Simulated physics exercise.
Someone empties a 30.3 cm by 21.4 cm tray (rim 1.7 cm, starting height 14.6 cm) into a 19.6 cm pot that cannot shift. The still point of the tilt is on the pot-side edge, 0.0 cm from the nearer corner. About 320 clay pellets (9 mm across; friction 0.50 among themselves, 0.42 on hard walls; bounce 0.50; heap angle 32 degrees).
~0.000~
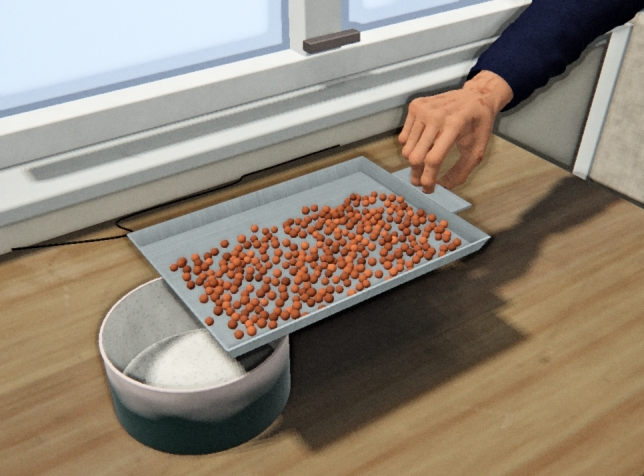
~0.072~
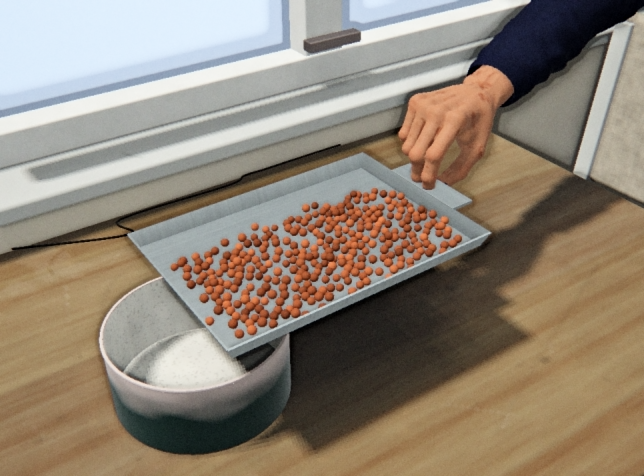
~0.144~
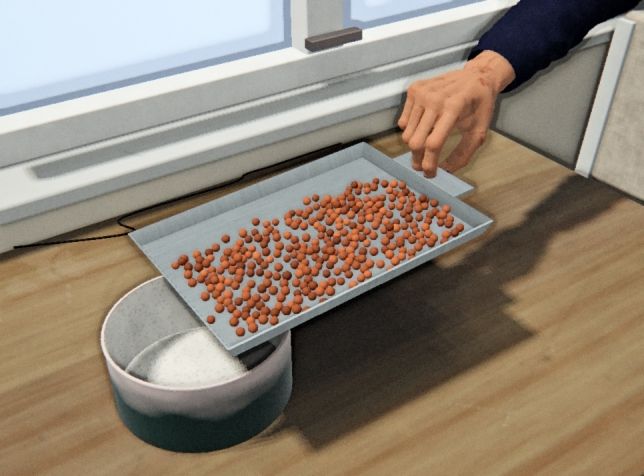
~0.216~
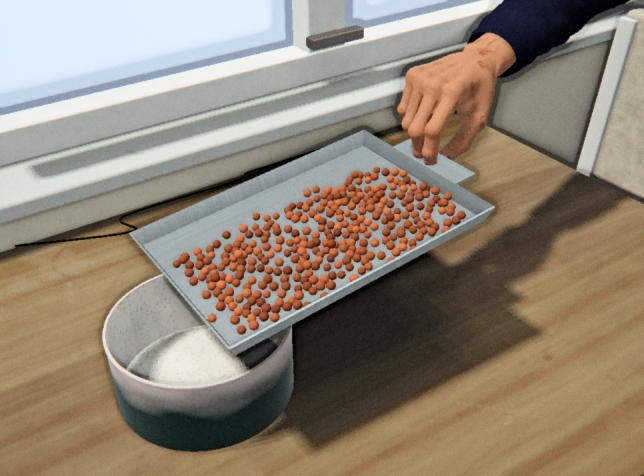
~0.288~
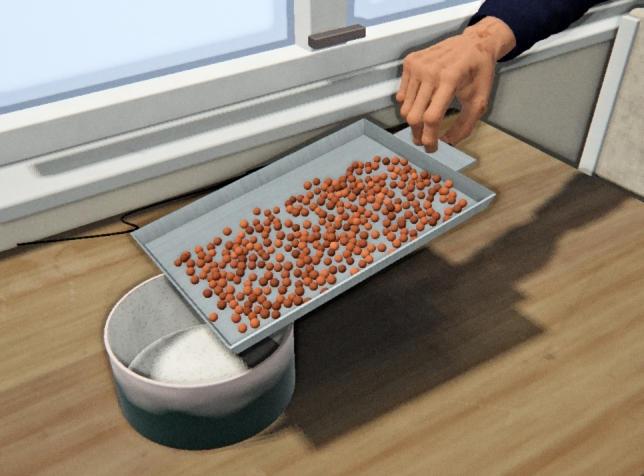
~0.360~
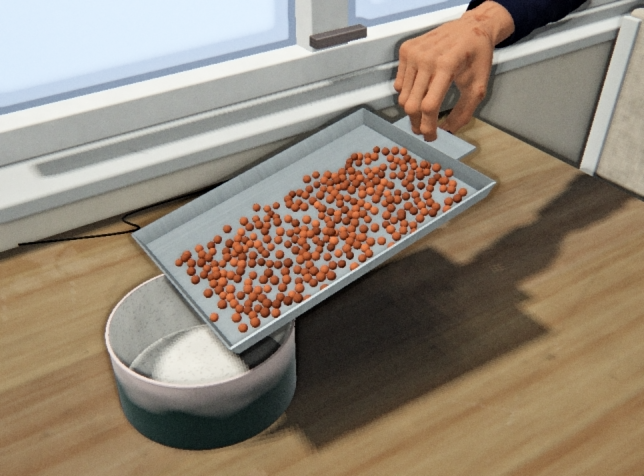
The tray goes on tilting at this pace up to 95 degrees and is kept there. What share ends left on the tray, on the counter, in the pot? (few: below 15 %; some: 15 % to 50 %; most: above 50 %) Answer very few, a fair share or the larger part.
Tray: Very few, counter: A fair share, pot: The larger part.
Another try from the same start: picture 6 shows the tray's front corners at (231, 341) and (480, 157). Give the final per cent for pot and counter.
Pot 75, counter 25.
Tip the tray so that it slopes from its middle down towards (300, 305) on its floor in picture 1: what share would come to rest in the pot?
About 0 per cent.
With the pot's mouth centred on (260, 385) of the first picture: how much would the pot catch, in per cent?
About 35 per cent.
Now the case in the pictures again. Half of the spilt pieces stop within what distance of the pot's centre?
Some 16 cm.
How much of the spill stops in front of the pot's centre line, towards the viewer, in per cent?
Some 70 per cent.
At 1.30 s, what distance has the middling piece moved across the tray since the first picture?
Some 9 cm.
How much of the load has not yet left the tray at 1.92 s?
Some 50 per cent of the load.
After 1.30 s, tilt 51 degrees; the tray holds 100 %, the pot 0 %.
After 1.92 s, tilt 76 degrees; the tray holds 50 %, the pot 25 %.
After 2.59 s, tilt 95 degrees; the tray holds 0 %, the pot 70 %.
At rest (2.9 s), tray 0 %, counter 30 %, pot 70 %.
